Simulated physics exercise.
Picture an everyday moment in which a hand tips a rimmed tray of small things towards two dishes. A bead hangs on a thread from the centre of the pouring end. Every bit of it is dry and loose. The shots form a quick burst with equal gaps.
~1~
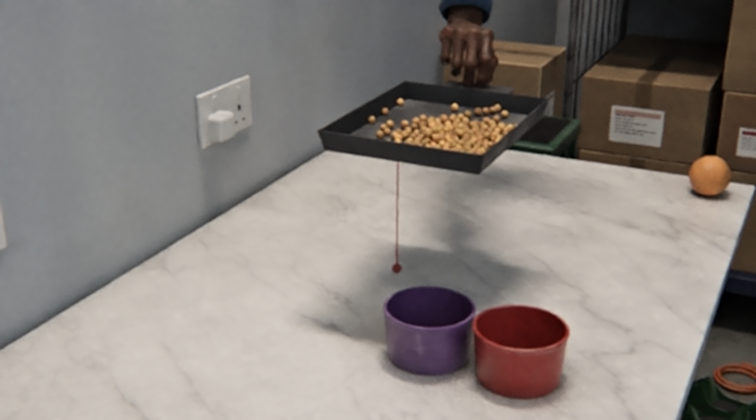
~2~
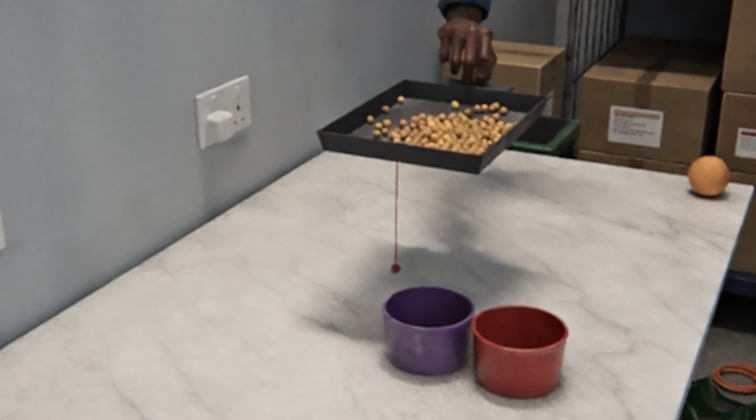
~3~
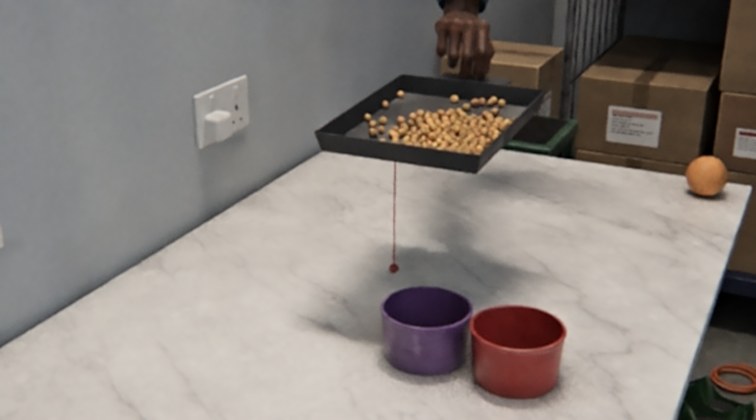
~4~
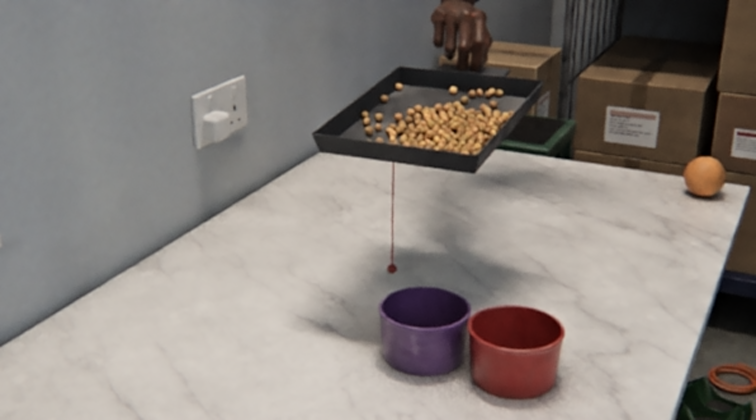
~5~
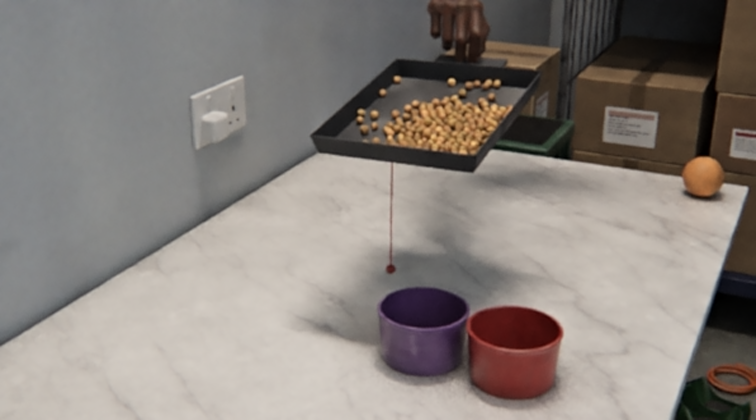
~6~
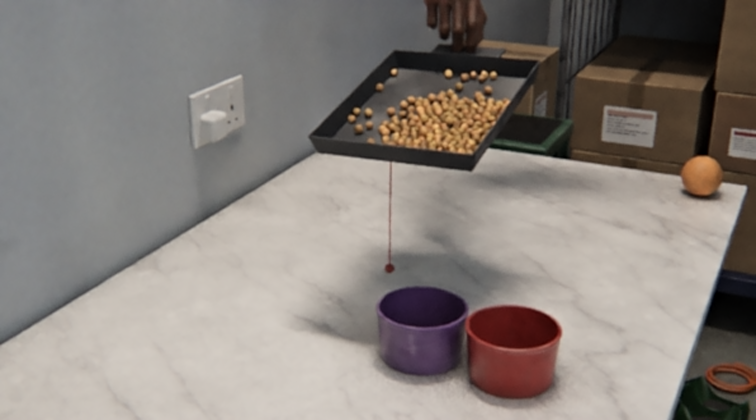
On a pale marbled counter beside a grey wall, a hand holds a dark rimmed tray of small round tan beads above a purple dish and a red one, a small red bead hanging beneath it. The hand gradually raises the tray's far side, steepening its slope, and the beads shift slightly.
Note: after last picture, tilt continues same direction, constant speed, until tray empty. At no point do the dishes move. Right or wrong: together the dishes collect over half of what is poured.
Wrong.
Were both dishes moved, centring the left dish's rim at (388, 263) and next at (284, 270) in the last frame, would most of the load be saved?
Well, the minor share the first time and the bulk the second time.
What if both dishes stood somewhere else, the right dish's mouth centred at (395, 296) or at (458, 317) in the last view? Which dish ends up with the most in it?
In turn: The left-side dish; the left-side dish.
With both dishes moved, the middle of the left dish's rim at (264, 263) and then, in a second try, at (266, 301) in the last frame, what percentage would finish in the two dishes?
Trial 1 around 50 percent, trial 2 around 10 percent.
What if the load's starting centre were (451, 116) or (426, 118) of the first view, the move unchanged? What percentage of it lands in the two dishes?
Roughly 10 per cent, then 10 per cent.
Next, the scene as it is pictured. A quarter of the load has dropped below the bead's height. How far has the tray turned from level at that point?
80° or so.
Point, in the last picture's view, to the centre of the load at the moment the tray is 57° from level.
Near (387, 140).
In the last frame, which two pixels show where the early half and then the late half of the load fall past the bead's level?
Points: About (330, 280), then about (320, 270).
Just after the last frame, tray tipped steeply; almost all on the tray; about a tenth in the air.
A moment on, tray tipped right over; about a tenth on the tray; about a tenth in the left dish; roughly two thirds outside both; about a tenth in the air.
Further on, tray tipped past a quarter turn; about a tenth in the left dish; the larger part outside both.
When it is over, tray tipped past a quarter turn; not one in the right dish; about a tenth in the left dish; the larger part outside both.
